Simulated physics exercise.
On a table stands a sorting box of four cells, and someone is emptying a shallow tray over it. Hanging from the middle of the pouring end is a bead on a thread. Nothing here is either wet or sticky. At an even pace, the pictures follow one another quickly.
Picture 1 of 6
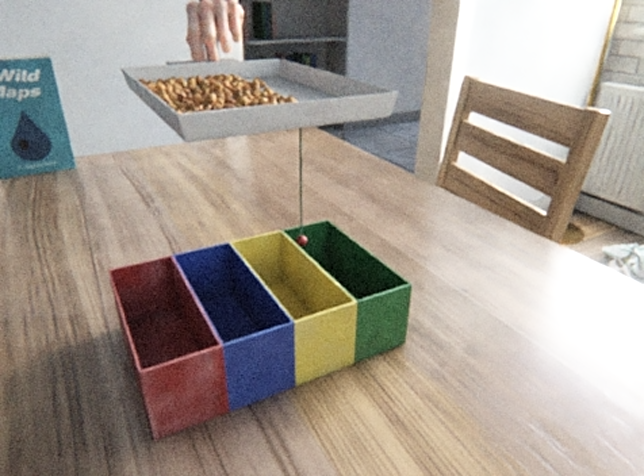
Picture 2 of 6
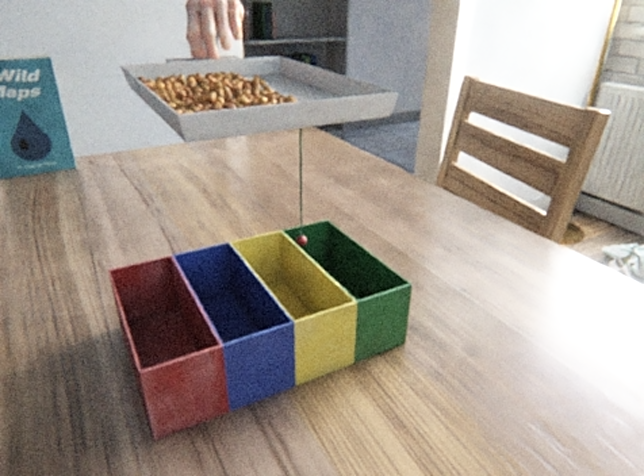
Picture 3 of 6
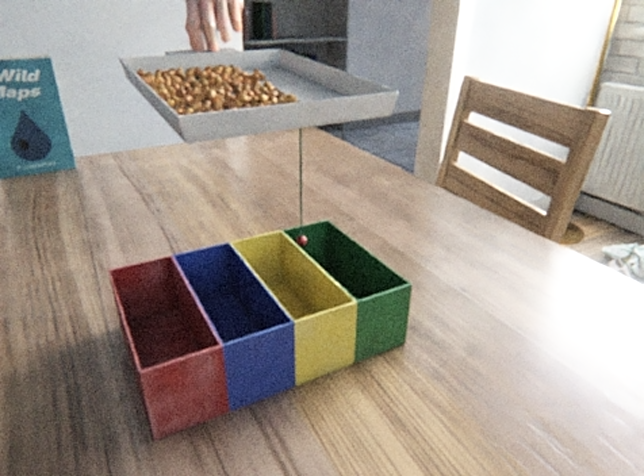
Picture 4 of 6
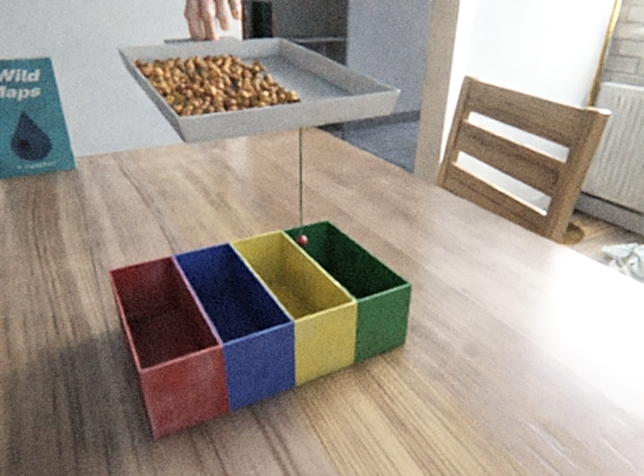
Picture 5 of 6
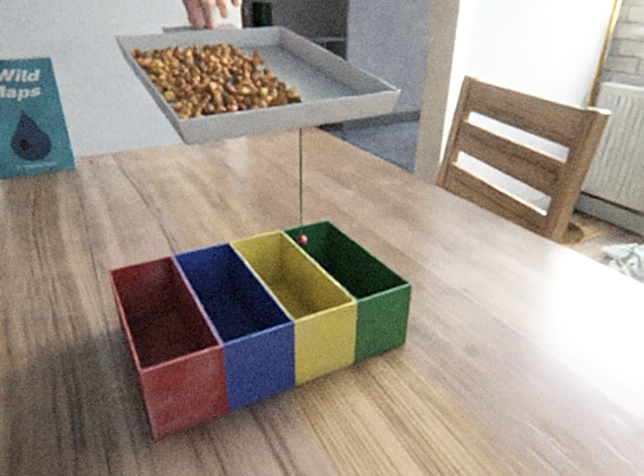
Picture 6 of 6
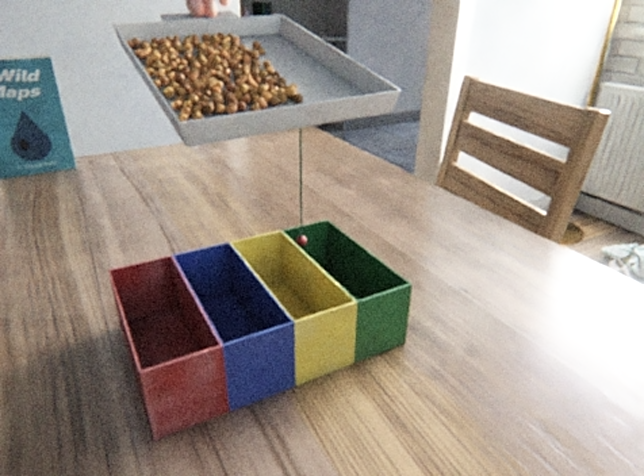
A shallow grey tray of roasted chickpeas, gripped by a hand at its far edge, starts out level above a box with red, blue, yellow and green cells. The far edge then rises gradually and the tray tips slightly toward its left front corner, while the bead on a thread hangs still.
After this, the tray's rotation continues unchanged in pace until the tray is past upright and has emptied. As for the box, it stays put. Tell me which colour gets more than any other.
The blue one gets the most.
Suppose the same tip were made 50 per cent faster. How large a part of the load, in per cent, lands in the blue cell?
It would be close to 40 per cent.
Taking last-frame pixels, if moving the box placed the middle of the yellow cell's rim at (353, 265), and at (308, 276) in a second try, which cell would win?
Taking the two placings in order, you'd get the red cell and then the cell in blue.
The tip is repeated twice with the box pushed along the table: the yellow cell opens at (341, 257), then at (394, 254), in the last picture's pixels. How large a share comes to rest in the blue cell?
Trial 1 about 20 %, trial 2 about 10 %.
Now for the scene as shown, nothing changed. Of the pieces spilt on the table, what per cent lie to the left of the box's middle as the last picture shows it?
Looks to be around 20 per cent of the spill.
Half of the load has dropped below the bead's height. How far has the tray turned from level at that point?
Angle reached: About 105°.
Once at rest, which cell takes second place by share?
The yellow cell.
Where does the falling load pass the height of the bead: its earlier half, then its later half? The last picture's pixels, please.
First close to (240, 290), next close to (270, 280).
Just after the last frame, tray tipped steeply; almost all on the tray; just a few falling or outside the box.
A moment on, tray tipped right over; almost all on the tray; just a few in the blue cell.
Further on, tray tipped past a quarter turn; roughly half in the blue cell; roughly a quarter in the yellow cell; about a tenth in the green cell; about a tenth in the red cell; about a tenth falling or outside the box.
When it is over, tray tipped past a quarter turn; roughly half in the blue cell; roughly a quarter in the yellow cell; about a tenth in the green cell; about a tenth in the red cell; about a tenth outside the box.
